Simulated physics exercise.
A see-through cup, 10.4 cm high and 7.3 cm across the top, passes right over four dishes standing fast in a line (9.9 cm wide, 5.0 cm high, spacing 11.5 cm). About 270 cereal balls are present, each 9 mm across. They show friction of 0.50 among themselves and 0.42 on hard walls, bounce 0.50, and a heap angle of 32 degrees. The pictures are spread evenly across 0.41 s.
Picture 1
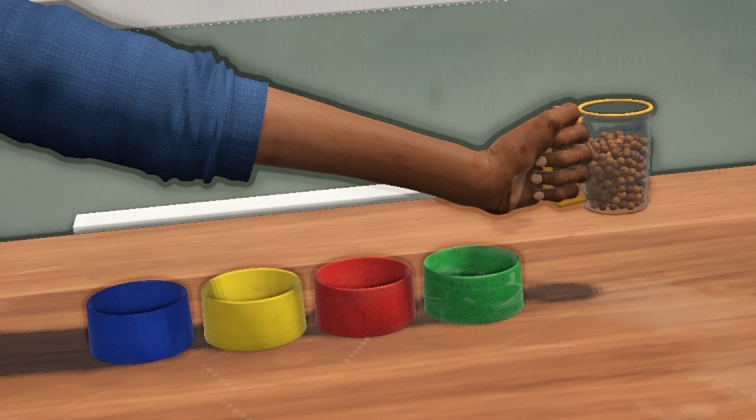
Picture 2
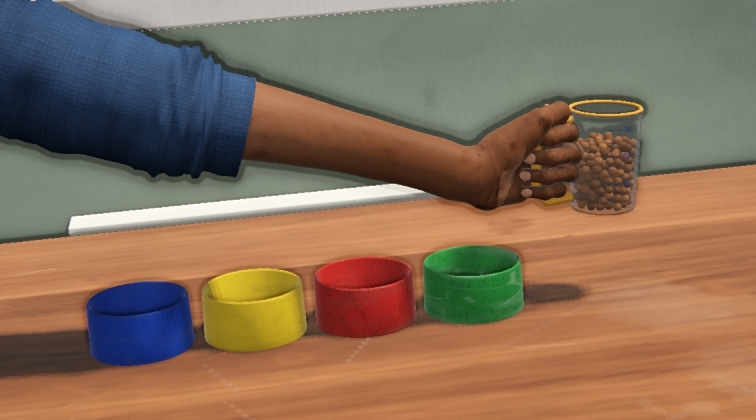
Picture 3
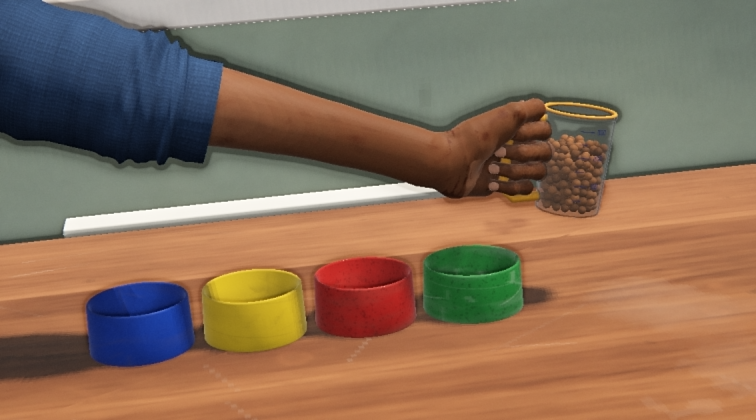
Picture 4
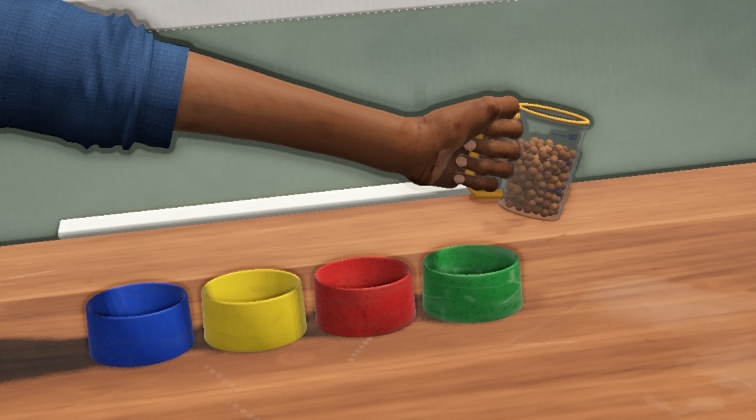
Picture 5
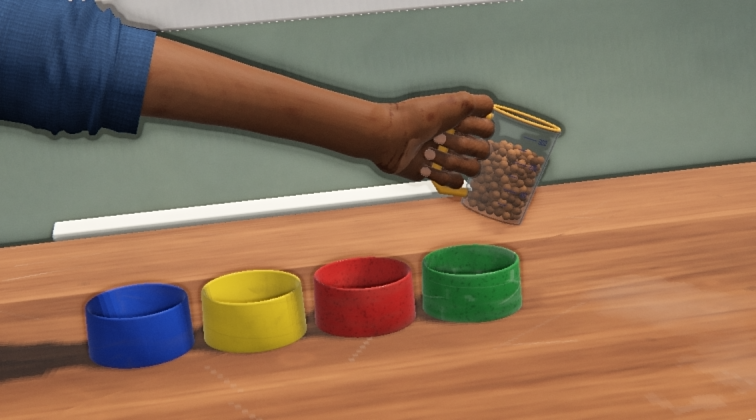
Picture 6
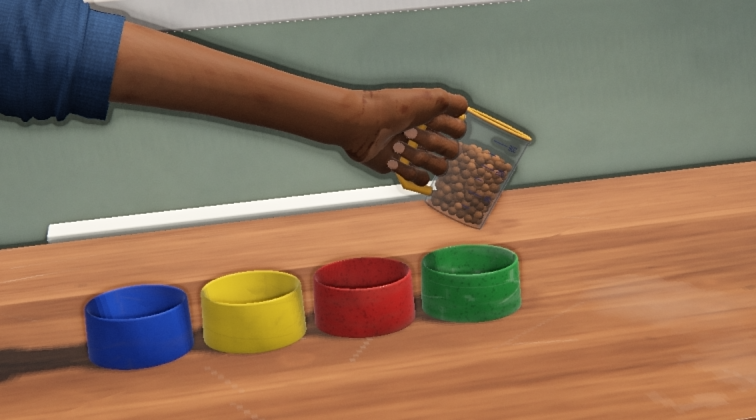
The footage shows a hand in a blue sleeve lifting a clear cup of small brown balls off a wooden surface and moving it left, tilting it steadily rightward, behind blue, yellow, red and green dishes that stay still.
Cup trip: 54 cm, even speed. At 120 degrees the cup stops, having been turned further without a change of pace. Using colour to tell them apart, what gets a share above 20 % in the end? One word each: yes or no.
Red dish: No; blue dish: Yes; green dish: No; yellow dish: No; counter: No.
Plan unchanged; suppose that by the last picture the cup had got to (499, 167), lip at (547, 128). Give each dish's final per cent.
Kept per dish: Red = 0, blue = 90, green = 0, yellow = 0.
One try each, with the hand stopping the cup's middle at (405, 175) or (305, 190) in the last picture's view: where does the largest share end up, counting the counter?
The winner: Green, then red.
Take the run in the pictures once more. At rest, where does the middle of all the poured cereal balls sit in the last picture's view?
About (151, 329).
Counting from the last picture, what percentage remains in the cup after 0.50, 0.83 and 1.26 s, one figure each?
About 100, 100, 40 per cent.
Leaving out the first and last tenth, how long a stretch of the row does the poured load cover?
I'd put it at close to 6 cm.
Then, 0.50 s after the last picture, tilt 73 degrees; cup holds 100 %.
Then, 0.83 s after the last picture, tilt 101 degrees; cup holds 100 %.
Then, 1.26 s after the last picture, tilt 120 degrees; cup holds 40 %, blue 55 %.
In the end, red 0 %, blue 90 %, green 0 %, yellow 0 %, counter 10 %.
